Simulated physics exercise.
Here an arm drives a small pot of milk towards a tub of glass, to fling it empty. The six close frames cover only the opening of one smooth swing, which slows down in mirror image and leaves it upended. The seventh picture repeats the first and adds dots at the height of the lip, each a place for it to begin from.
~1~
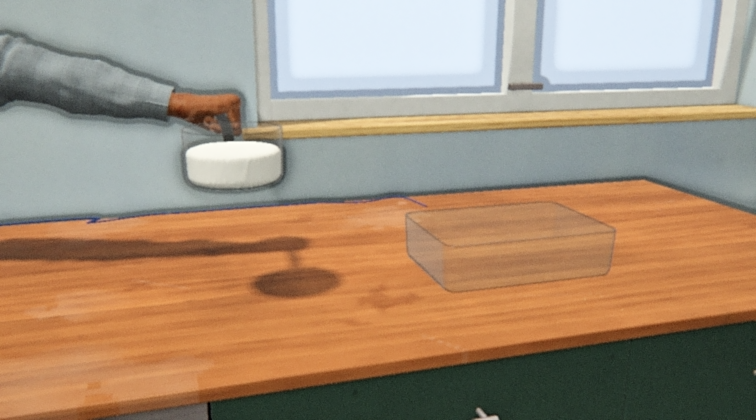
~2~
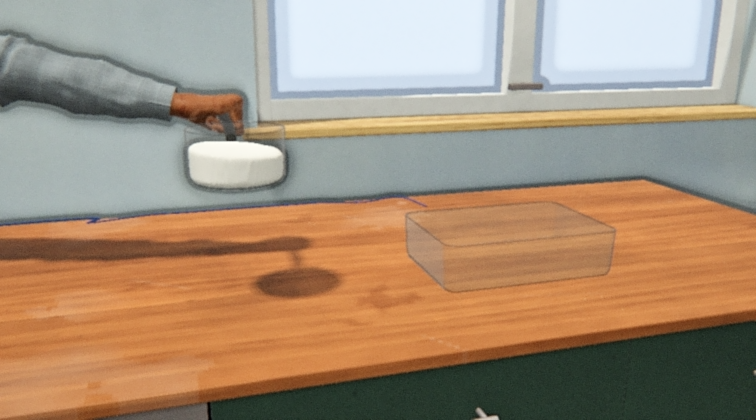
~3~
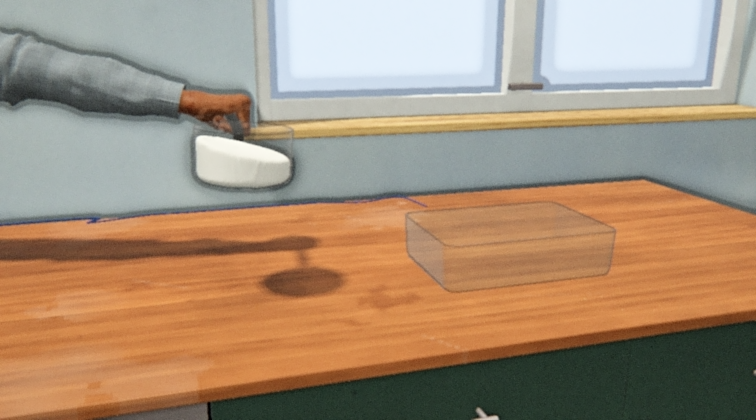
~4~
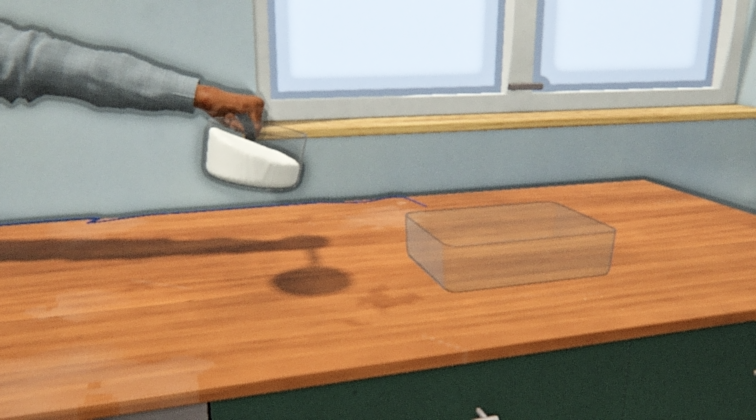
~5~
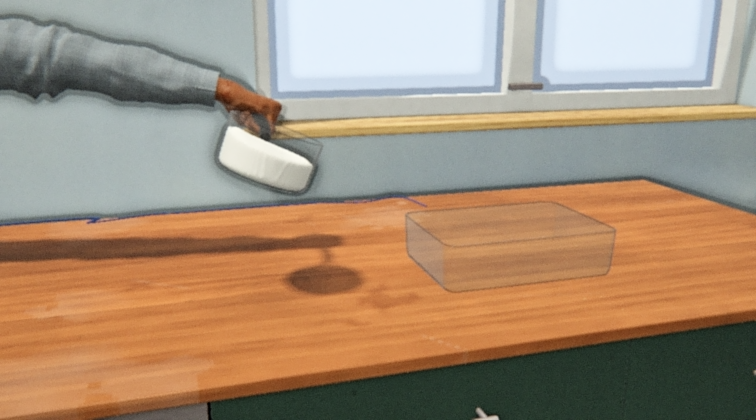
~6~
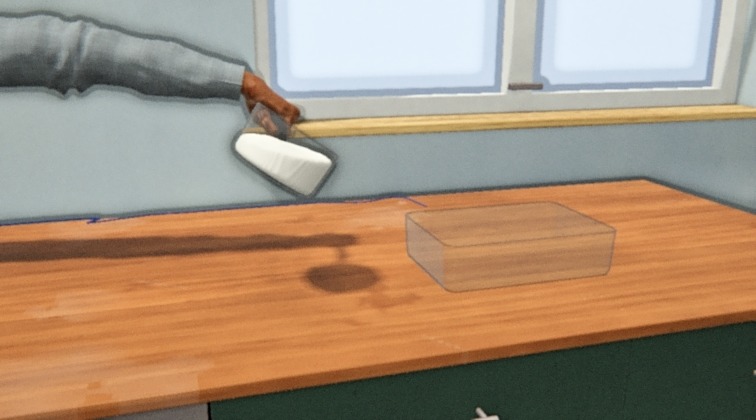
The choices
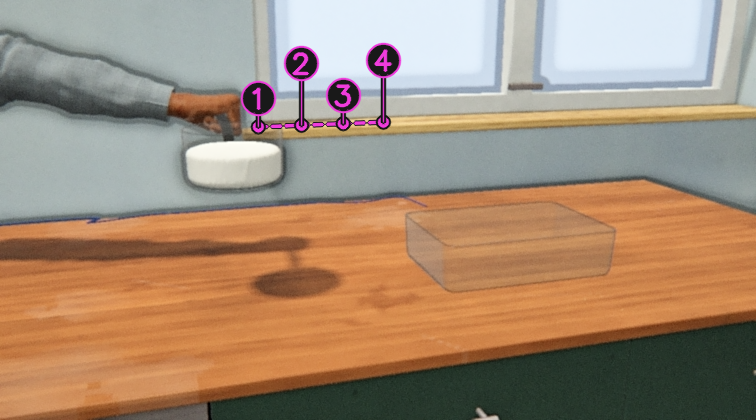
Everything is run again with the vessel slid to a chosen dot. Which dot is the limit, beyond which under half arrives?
Use spot 2.
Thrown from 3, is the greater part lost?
No.
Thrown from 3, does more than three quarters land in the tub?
Yes, it does.
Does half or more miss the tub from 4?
No, not at all.
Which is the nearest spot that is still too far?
1.
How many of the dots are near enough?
Three of them.
On the marked copy, 1 at (258, 126); 2 at (301, 125); 3 at (343, 123); 4 at (383, 122).
With 1, about 11 % lands in the tub, 86 % falls short and 3 % goes beside or beyond.
With 2, about 73 % lands in the tub, 17 % falls short and 10 % goes beside or beyond.
With 3, about 86 % lands in the tub, 3 % falls short and 11 % goes beside or beyond.
With 4, about 70 % lands in the tub, 2 % falls short and 28 % goes beside or beyond.
